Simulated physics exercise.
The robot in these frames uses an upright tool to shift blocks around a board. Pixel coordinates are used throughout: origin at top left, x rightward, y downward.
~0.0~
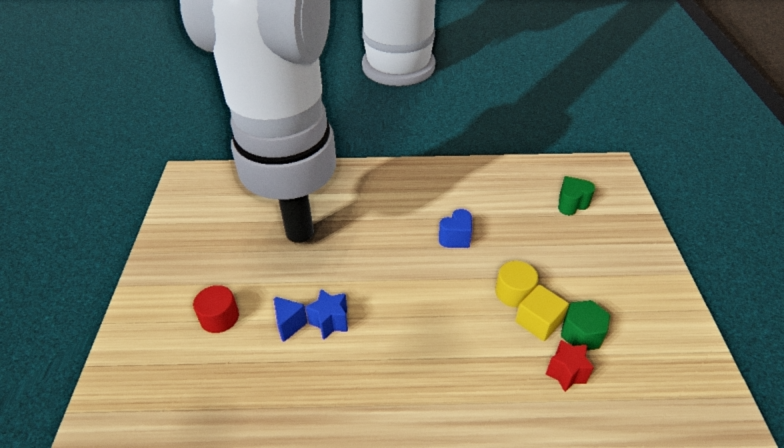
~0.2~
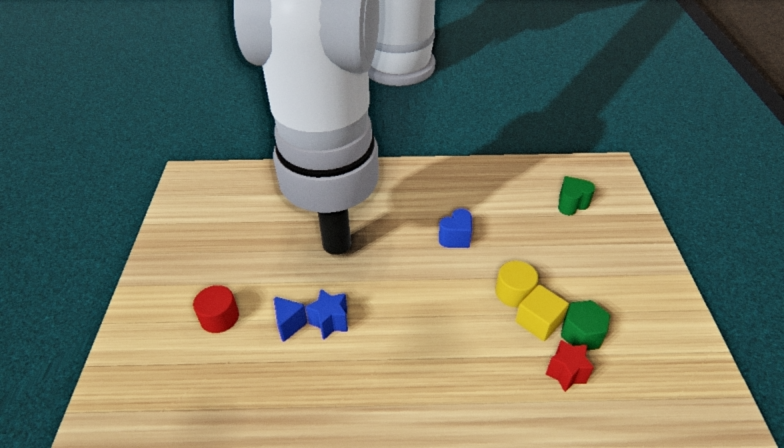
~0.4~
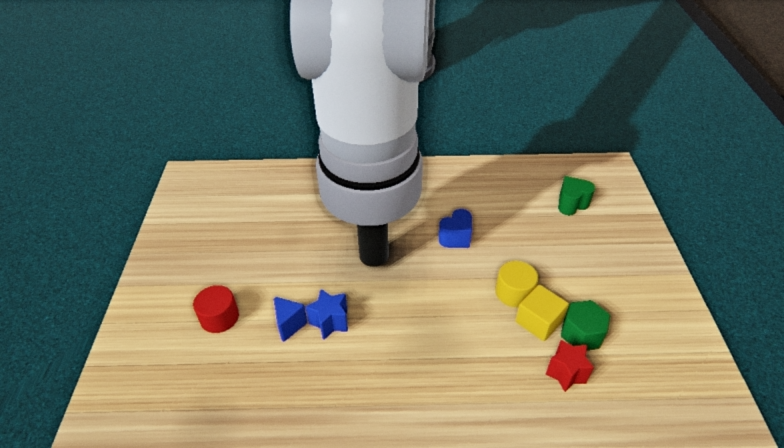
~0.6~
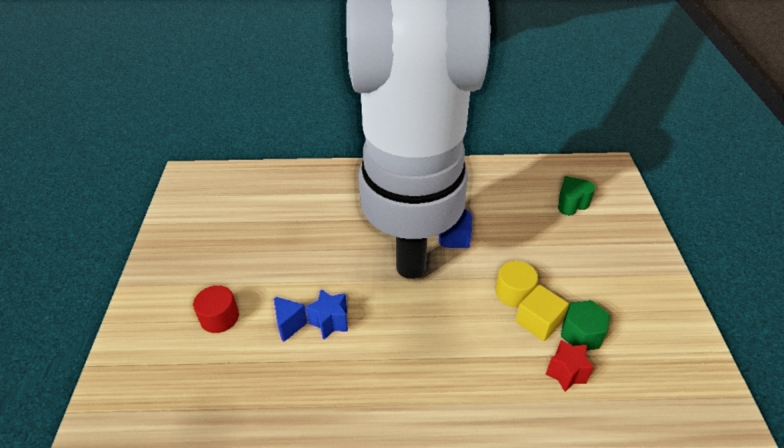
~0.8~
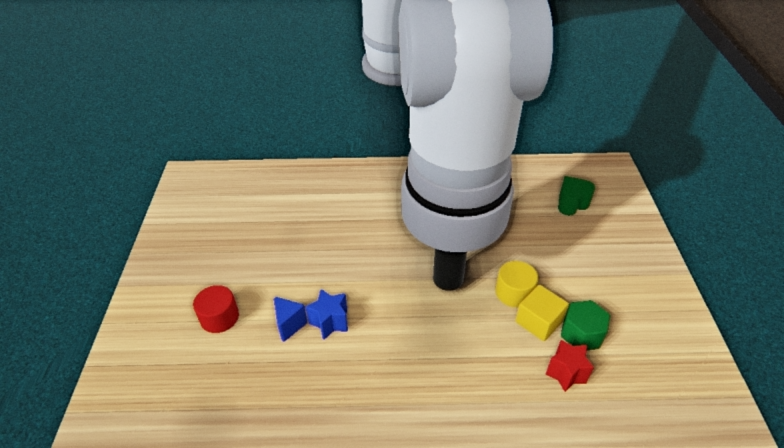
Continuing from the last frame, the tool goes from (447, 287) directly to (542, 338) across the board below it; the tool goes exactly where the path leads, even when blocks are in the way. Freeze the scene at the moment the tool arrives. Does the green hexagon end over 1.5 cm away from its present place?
The answer is yes.
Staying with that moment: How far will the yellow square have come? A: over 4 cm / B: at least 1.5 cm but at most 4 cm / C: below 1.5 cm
Option B.
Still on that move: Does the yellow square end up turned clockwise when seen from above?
That would be a no.
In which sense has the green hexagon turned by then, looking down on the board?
Looking down, it rotates clockwise.
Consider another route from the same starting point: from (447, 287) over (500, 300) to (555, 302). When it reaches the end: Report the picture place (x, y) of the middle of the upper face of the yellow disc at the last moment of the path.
The centre of its top will be at (572, 261).
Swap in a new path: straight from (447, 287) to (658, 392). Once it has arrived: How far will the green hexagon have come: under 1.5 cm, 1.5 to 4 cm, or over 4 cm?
Range: Over 4 cm.
What follows on the original path. One third of the way, tool at (479, 296); nothing pushed yet.
Two thirds of the way, tool at (511, 312); yellow square at (553, 304); green hexagon at (593, 316), turned 10° clockwise.
At the end, tool at (544, 330); yellow disc unmoved; yellow square at (576, 307), turned 65° anticlockwise; green hexagon at (621, 314), turned 40° clockwise.
